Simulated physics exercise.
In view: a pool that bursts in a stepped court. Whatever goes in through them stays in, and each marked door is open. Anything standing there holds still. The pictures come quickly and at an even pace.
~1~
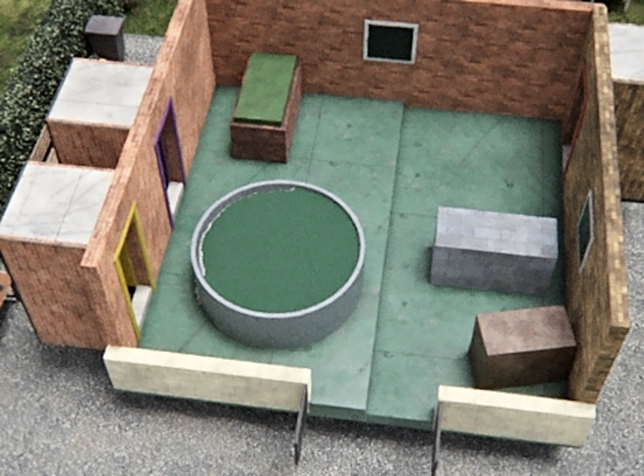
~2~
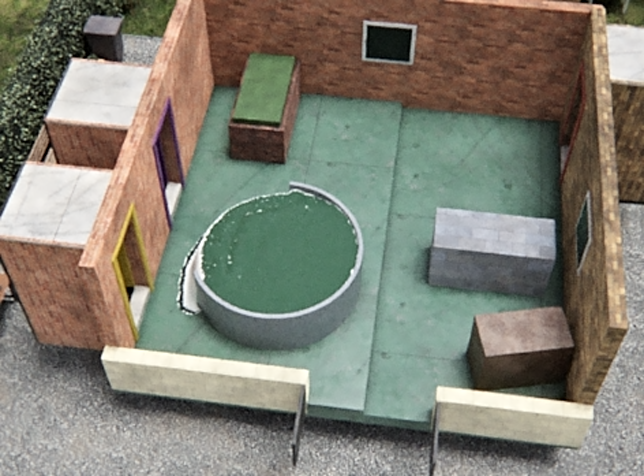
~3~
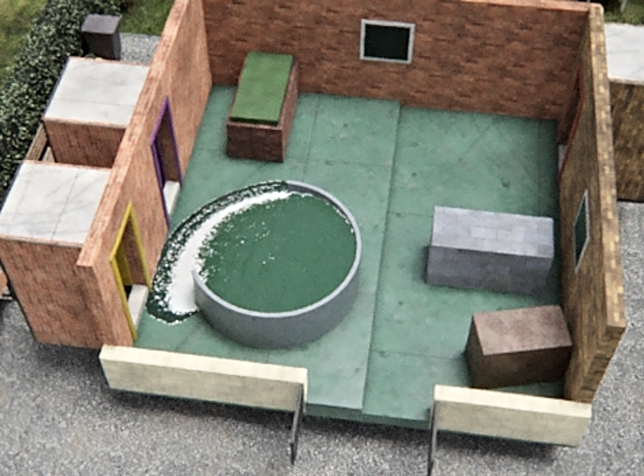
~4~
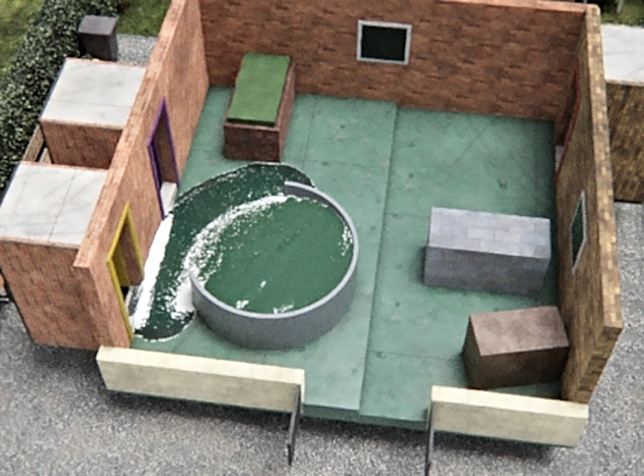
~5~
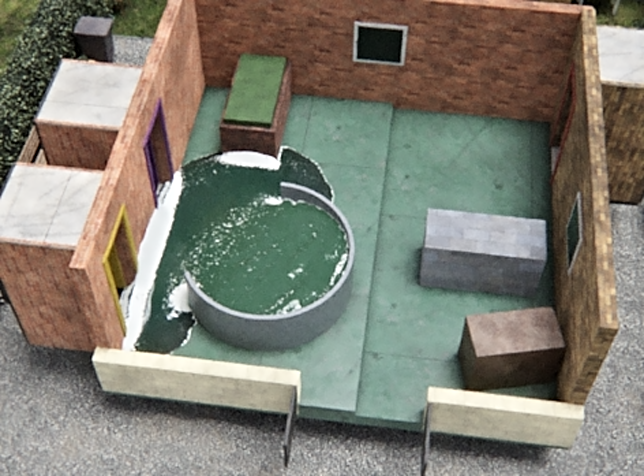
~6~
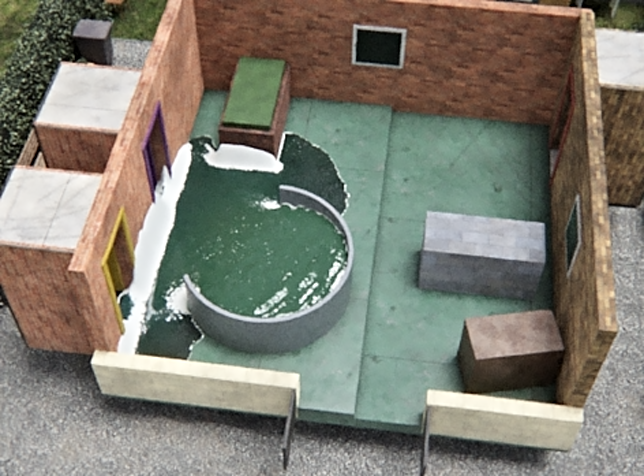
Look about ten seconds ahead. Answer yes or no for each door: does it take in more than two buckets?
Yellow door: Yes; purple door: Yes; red door: Yes.
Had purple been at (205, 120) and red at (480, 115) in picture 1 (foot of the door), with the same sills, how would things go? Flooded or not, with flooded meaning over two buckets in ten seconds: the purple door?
Result: Purple overshoots the mark.
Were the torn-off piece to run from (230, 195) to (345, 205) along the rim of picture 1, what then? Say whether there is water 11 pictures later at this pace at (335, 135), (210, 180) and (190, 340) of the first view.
Sequence of results: Reached by the flood, reached by the flood, missed by the flood.
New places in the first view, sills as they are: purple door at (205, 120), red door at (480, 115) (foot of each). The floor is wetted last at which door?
Result: The red one.
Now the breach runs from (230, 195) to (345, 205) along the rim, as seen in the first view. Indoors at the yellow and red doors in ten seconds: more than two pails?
One by one: Yellow ends up below, red ends up above.
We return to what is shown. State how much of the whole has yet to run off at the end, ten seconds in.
78 per cent.
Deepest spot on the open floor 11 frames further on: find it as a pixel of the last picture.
Deepest point: Roughly (229, 95).
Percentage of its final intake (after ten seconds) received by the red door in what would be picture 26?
About 0 %.
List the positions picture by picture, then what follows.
In the first frame, the round pool at (278, 248) is whole and still.
In the second frame, the front is at (189, 309), out from the gap at (218, 230).
In the third frame, the front is at a hidden place, out from the gap at (217, 231).
In the fourth frame, water pours out at (214, 234) and has run to (135, 331).
In the fifth frame, water pours out at (210, 236) and has run to a hidden place.
In the sixth frame, the front is at (294, 137), out from the gap at (209, 239).
A moment on, water covers 30 % of the floor; the yellow door far over two buckets in, the purple door far over two buckets in, the red door not reached.
Next, water covers 40 % of the floor; the yellow door far over two buckets in, the purple door far over two buckets in, the red door not reached.
Then, water covers 70 % of the floor; the yellow door far over two buckets in, the purple door far over two buckets in, the red door not reached.
Later, water covers 100 % of the floor; the yellow door far over two buckets in, the purple door far over two buckets in, the red door over two buckets in.
In the end, water covers 95 % of the floor; the yellow door far over two buckets in, the purple door far over two buckets in, the red door far over two buckets in.
